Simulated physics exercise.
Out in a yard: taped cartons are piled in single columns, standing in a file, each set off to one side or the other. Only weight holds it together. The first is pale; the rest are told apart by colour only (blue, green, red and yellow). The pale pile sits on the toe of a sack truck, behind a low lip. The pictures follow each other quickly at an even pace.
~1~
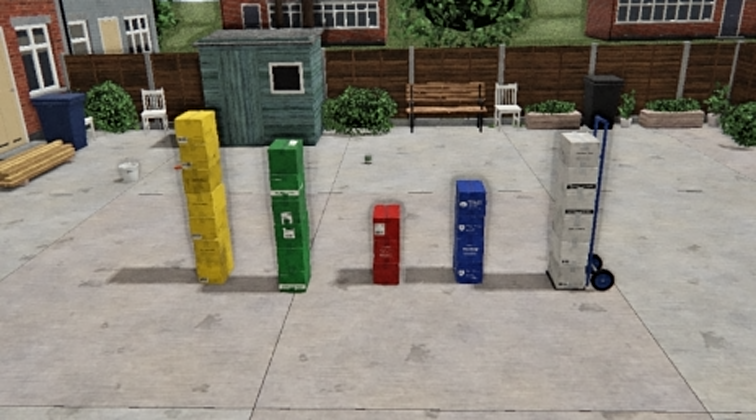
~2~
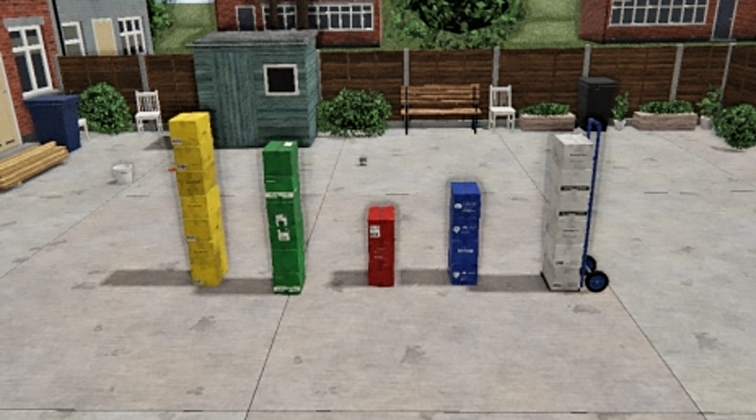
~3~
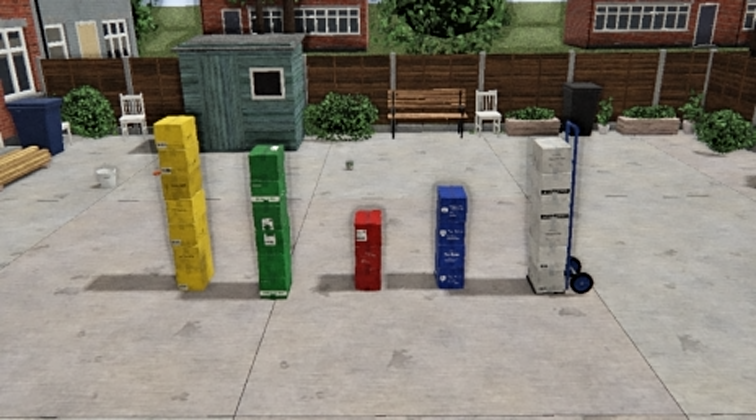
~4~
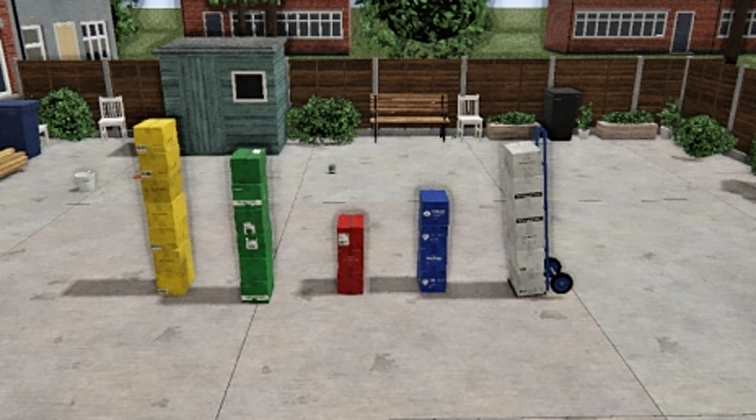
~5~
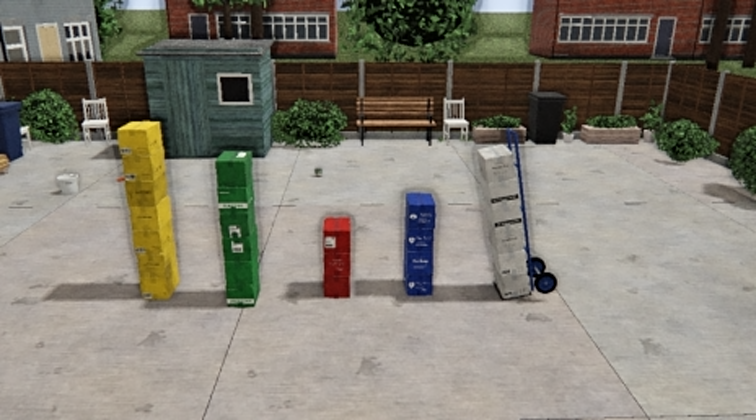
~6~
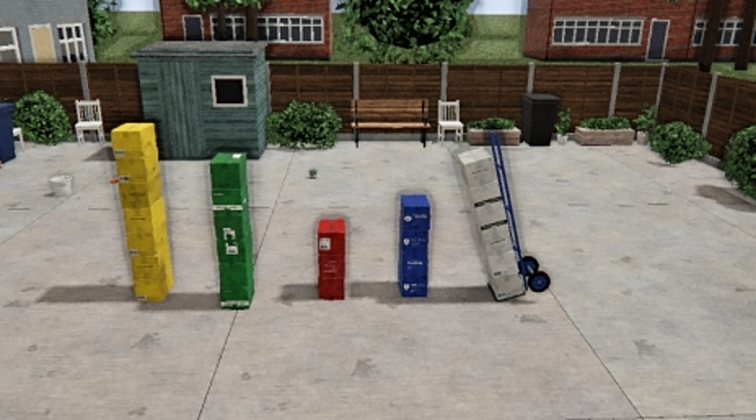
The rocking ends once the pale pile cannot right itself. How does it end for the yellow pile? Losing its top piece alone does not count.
In the end the yellow column mostly stays up.
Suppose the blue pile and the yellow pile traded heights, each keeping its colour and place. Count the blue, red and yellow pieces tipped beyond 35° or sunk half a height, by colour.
Pile by pile, blue 7, red 2, yellow 4.
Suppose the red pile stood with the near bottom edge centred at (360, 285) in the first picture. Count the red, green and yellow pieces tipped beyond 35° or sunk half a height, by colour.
Pile by pile, red 1, green 0, yellow 0.
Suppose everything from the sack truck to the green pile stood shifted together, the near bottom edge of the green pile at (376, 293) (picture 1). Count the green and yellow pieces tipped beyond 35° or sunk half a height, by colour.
Down at the end: Green 0, yellow 0.
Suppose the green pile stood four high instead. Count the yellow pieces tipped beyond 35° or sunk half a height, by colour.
Pile by pile, yellow 0.
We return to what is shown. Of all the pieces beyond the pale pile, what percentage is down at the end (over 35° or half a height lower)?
It is close to 25 per cent.
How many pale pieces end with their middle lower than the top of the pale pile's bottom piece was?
The count is 6.
Soon after the last picture, 6 of the pale pile down; none of the 7 yellow cartons down (0 of 20 in all colours); top yellow carton unmoved; top blue carton leaning barely.
A little later, 6 of the pale pile down; none of the 7 yellow cartons down (3 of 20 in all colours); top yellow carton unmoved; top blue carton leaning barely, about its own height lower.
At rest, 6 of the pale pile down; none of the 7 yellow cartons down (5 of 20 in all colours); top yellow carton unmoved; top red carton on its side. As the last picture would show them, middles, top yellow carton near (134, 140), top red carton near (270, 259).
